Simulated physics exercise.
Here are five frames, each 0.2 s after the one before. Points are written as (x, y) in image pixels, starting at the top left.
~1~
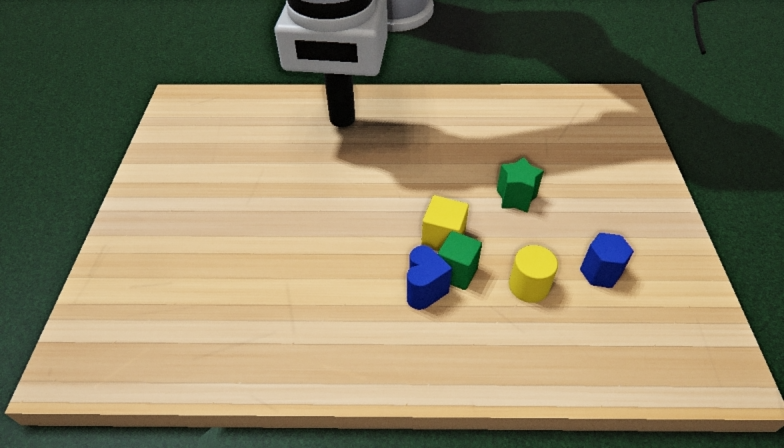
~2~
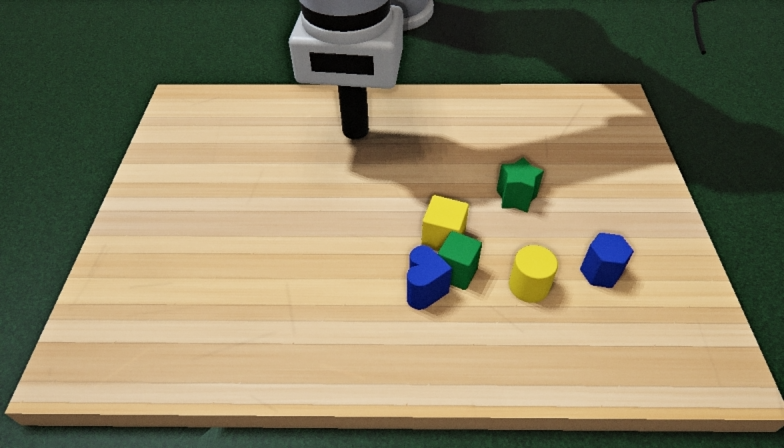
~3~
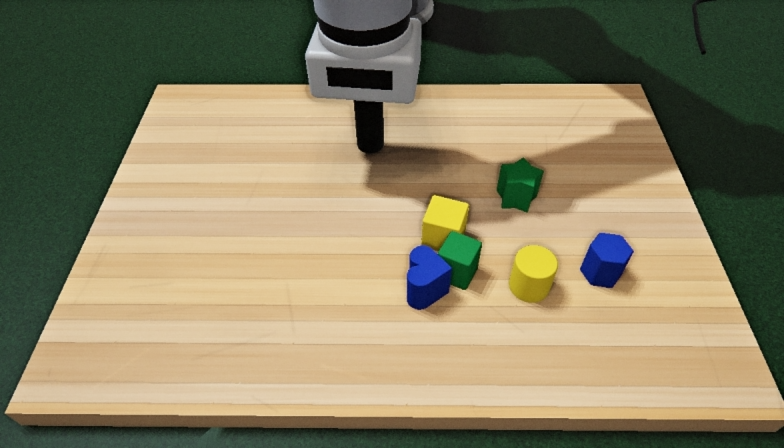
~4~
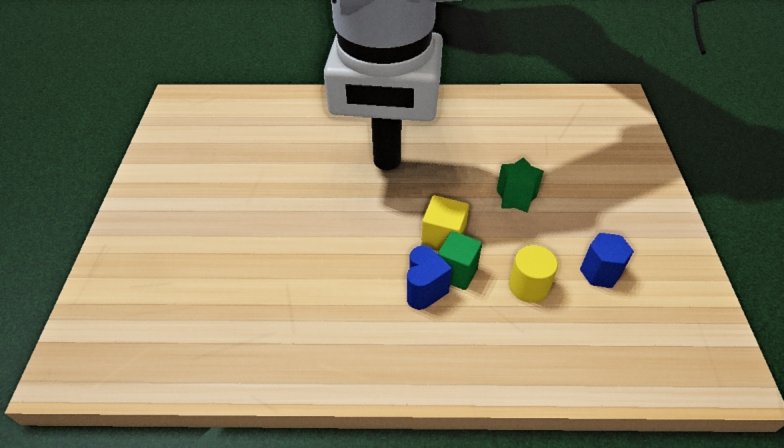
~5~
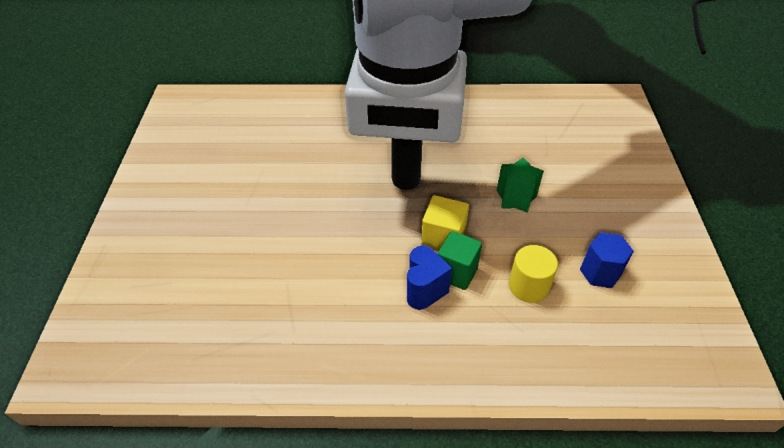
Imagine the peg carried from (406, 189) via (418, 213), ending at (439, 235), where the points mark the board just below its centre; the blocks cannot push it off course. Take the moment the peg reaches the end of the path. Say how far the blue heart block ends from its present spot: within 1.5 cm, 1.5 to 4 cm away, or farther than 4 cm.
Once the path ends, it will sit under 1.5 cm from where it is now.
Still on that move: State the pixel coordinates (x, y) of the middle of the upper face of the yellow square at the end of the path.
Near (474, 232).
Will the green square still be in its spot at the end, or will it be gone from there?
The result: It moves.
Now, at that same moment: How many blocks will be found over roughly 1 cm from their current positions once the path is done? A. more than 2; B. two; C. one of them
B - two.
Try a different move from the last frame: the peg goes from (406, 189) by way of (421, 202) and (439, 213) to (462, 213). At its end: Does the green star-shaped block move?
I'd say no.
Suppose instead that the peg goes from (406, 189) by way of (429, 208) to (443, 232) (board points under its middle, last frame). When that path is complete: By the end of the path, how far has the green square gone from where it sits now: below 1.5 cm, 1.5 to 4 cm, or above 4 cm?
Shift of 1.5 to 4 cm.
On the path given first. Halfway along, peg (419, 206); nothing pushed yet.
At the end, peg (439, 228); blue heart block unmoved; yellow square (474, 232), turned 15° anticlockwise; green square (471, 265), turned 50° clockwise.
